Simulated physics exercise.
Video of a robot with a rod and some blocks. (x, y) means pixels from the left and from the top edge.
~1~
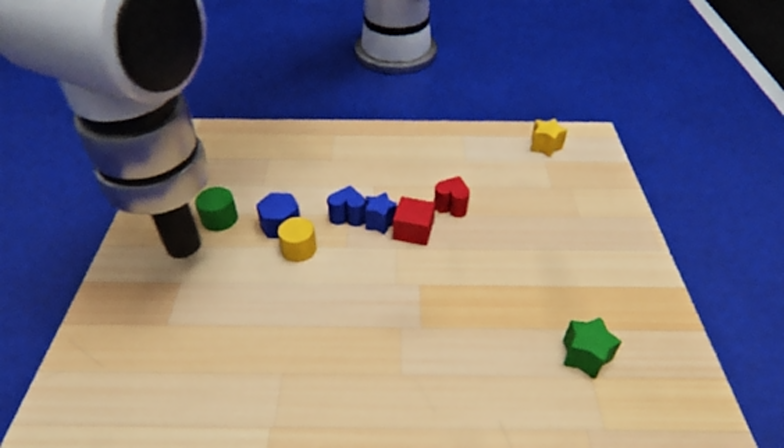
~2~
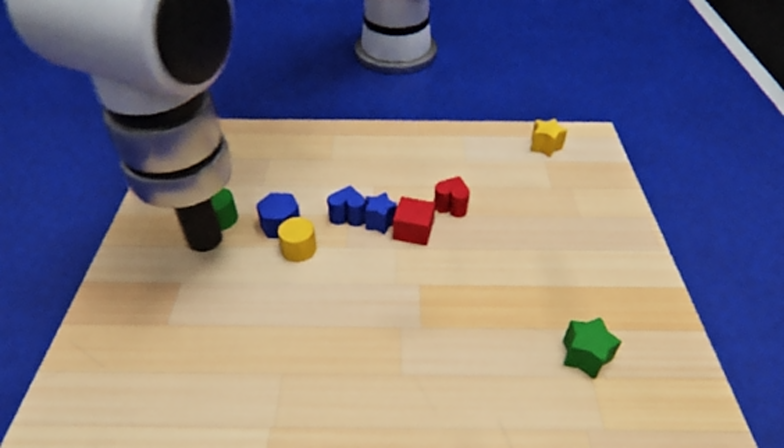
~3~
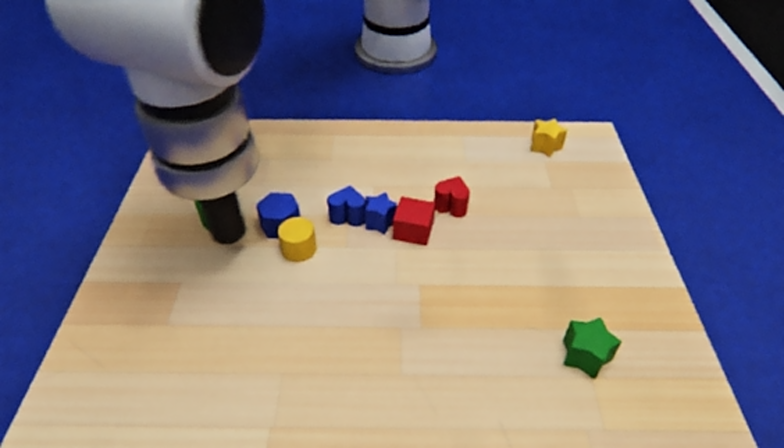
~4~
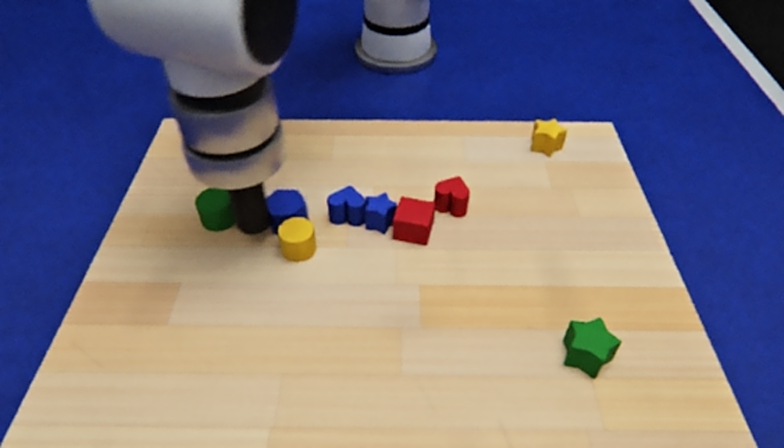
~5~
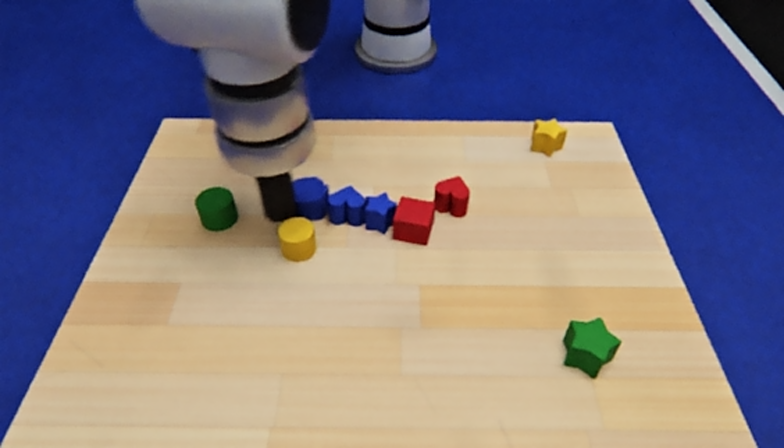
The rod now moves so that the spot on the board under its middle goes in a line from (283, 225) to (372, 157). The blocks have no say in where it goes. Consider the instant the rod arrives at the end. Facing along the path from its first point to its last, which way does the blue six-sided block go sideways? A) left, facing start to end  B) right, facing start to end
Choice B: Right, facing start to end.
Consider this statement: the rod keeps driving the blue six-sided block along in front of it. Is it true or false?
That statement is accurate.
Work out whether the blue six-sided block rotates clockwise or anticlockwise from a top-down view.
The block spins clockwise.
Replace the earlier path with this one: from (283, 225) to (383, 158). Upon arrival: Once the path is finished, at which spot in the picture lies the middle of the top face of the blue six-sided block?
In the picture, it is at (410, 128).
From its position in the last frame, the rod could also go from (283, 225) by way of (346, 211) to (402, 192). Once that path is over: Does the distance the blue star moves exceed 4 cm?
Yes, that is what happens.
On the path given first. One third of the way, rod at (315, 186); blue six-sided block at (342, 166).
Two thirds of the way, rod at (345, 163); blue six-sided block at (374, 147), turned 20° clockwise.
At the end, rod at (372, 143); yellow round block in place; blue six-sided block at (402, 132), turned 40° clockwise.
